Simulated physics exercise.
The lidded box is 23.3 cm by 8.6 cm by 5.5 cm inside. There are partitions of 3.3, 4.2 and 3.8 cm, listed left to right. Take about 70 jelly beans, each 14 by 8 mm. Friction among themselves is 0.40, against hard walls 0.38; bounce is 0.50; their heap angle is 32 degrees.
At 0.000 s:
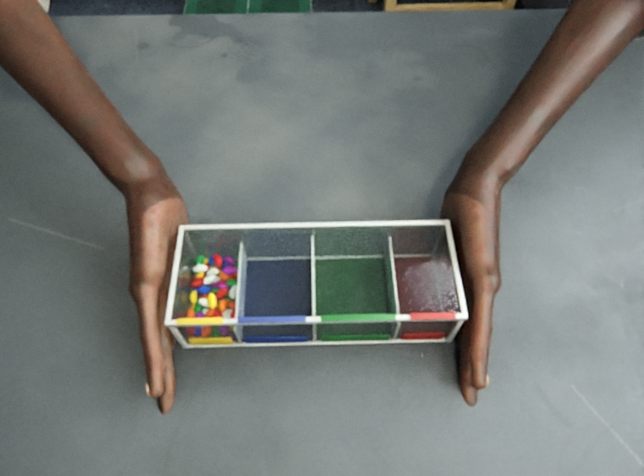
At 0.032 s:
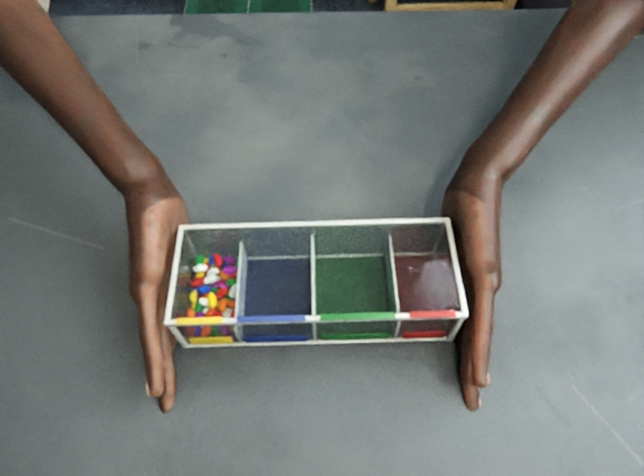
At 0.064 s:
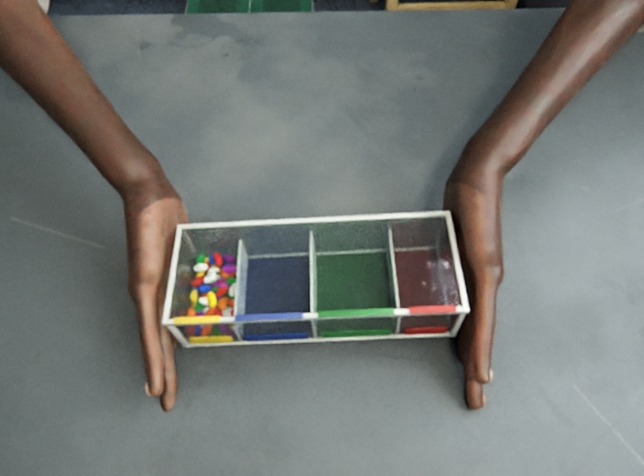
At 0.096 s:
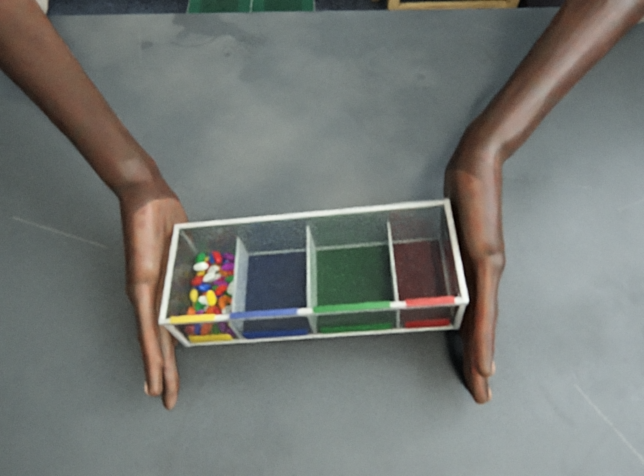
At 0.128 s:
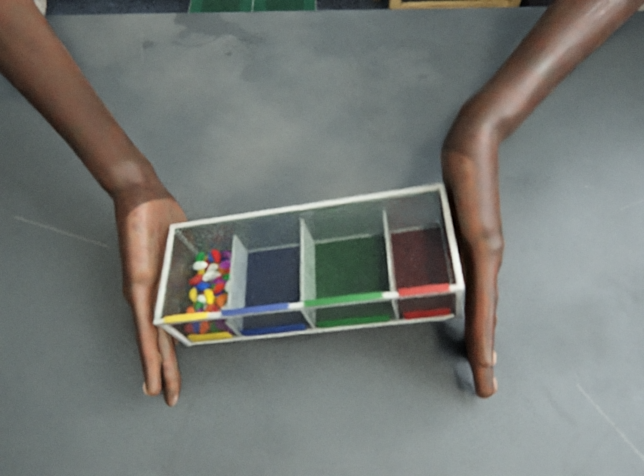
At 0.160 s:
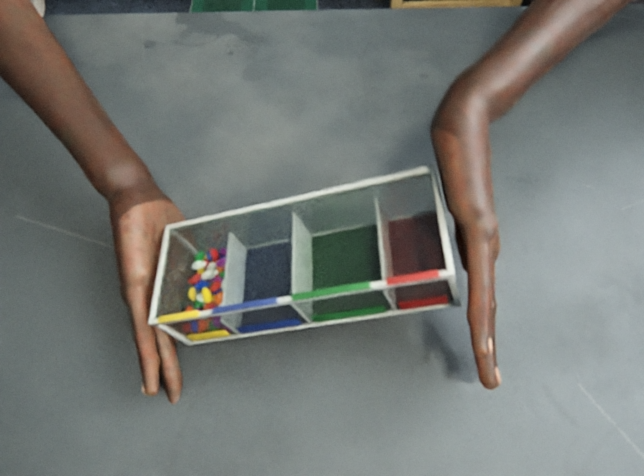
Two dark-skinned hands hold a clear, white-edged box between their palms above a plain grey surface, seen from overhead by a still camera. The box has four compartments marked yellow, blue, green and red from left to right, with multicoloured jelly beans only in the leftmost one. Level at first, it tilts increasingly quickly as the right hand raises its right end, while the beans stay in the yellow section.
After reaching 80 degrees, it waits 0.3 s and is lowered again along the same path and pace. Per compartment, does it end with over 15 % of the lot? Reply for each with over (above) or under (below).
Red - under, blue - under, green - under, yellow - over.
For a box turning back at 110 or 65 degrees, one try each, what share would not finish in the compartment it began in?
Around 0 and 0 in a hundred, respectively.
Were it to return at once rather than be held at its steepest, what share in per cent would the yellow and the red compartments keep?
Yellow 100; red 0.
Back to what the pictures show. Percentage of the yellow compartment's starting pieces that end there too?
Around 100 percent stays put.
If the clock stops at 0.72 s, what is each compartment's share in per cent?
The split is red at 0, blue at 0, green at 0 and yellow at 100 per cent.
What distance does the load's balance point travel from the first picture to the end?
Net shift: Approx. 0.5 cm.
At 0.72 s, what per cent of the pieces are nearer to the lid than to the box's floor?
Close to 20 in a hundred.
After 0.72 s, tilt 80 degrees; yellow 100 %.
Then, at 1.09 s, tilt 47 degrees; yellow 100 %.
After 1.56 s, tilt 0 degrees; yellow 100 %.
At rest (2.0 s), red 0 %, blue 0 %, green 0 %, yellow 100 %.
